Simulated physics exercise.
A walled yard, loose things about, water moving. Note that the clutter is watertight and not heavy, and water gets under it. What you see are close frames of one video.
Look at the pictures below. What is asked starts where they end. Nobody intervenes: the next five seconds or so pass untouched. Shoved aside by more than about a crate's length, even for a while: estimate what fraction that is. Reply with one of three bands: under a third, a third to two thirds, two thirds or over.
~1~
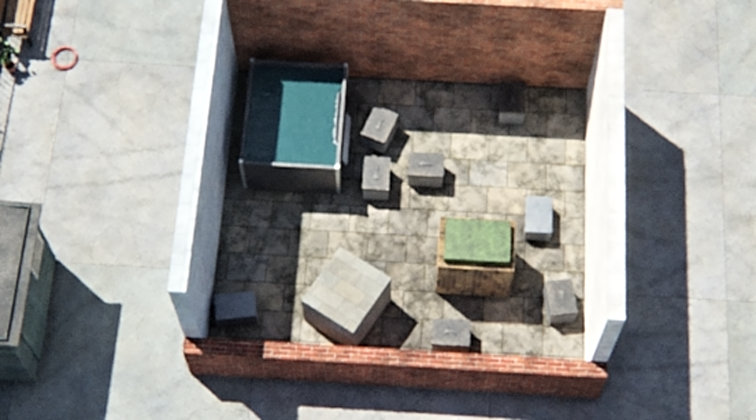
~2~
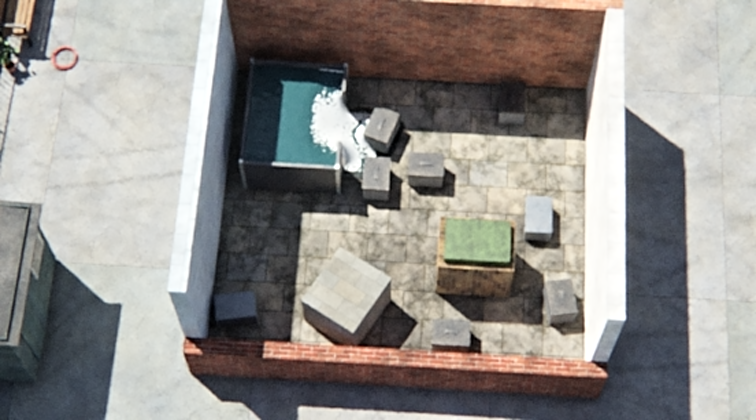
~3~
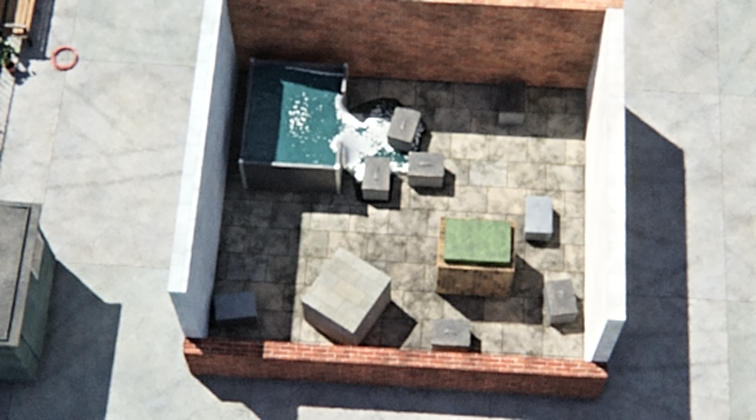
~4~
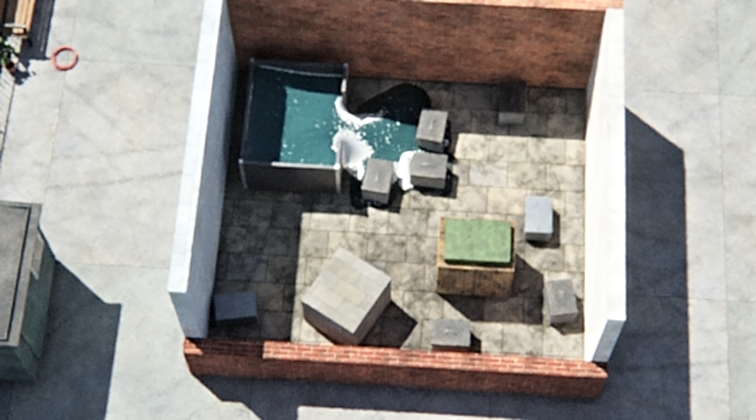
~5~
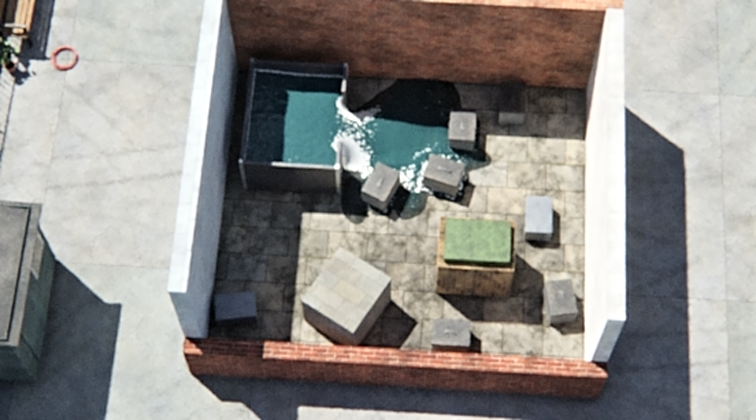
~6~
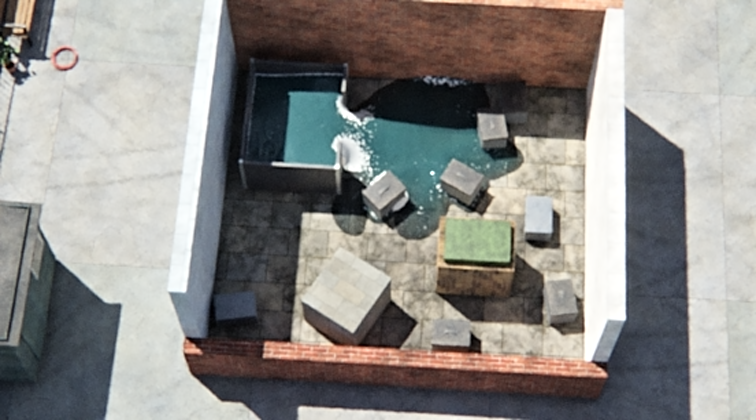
Two thirds or over.
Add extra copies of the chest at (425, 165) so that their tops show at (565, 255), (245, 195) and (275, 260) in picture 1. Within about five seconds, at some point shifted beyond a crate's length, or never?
The answers, in order, are displaced a stride, remains nearby and remains nearby.
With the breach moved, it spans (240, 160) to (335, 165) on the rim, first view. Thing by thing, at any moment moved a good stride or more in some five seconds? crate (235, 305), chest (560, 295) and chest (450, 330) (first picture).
Object by object: Covered the distance, covered the distance, covered the distance.
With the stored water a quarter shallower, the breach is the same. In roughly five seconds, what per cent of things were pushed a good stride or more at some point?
I'd put it near 80 per cent of the loose things.
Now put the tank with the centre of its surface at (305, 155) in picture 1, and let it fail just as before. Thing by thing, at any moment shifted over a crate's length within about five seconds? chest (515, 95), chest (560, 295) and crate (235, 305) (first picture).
Taking them in turn: Got sent well off; got sent well off; kept near its start.
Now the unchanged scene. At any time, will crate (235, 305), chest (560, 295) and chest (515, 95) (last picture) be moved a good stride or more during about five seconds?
Going through them in order: First kept nearby, second got well clear, third got well clear.
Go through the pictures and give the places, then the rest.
A chest at (380, 124) rests on the ground; a chest at (426, 164) rests on the ground; 0 of 8 have shifted, in the first picture.
A chest at (382, 124) rests on the ground; a chest at (426, 164) rests on the ground; 0 of 8 have shifted, in the second picture.
A chest at (404, 124) rests on the ground, a stride from its start; a chest at (426, 164), on the bottom; 1 of 8 have shifted, in the third picture.
A chest at (432, 124) rests on the ground, a stride from its start; a chest at (429, 165), on the bottom, close to its start; 1 of 8 have shifted, in the fourth picture.
A chest at (463, 124) rests on the ground, a stride from its start; a chest at (444, 170) rests on the ground, close to its start; 3 of 8 have shifted, in the fifth picture.
A chest at (492, 123), on the bottom, far from its start; a chest at (462, 177) rests on the ground, a stride from its start; 3 of 8 have shifted, in the sixth picture.
A moment on, 3 of 8 are well off their spots; 0 afloat.
Next, 5 of 8 are well off their spots; 4 afloat.
Later, 6 of 8 are well off their spots; 4 afloat.
In the end, 7 of 8 are well off their spots, and 7 have been at some point; 6 afloat.
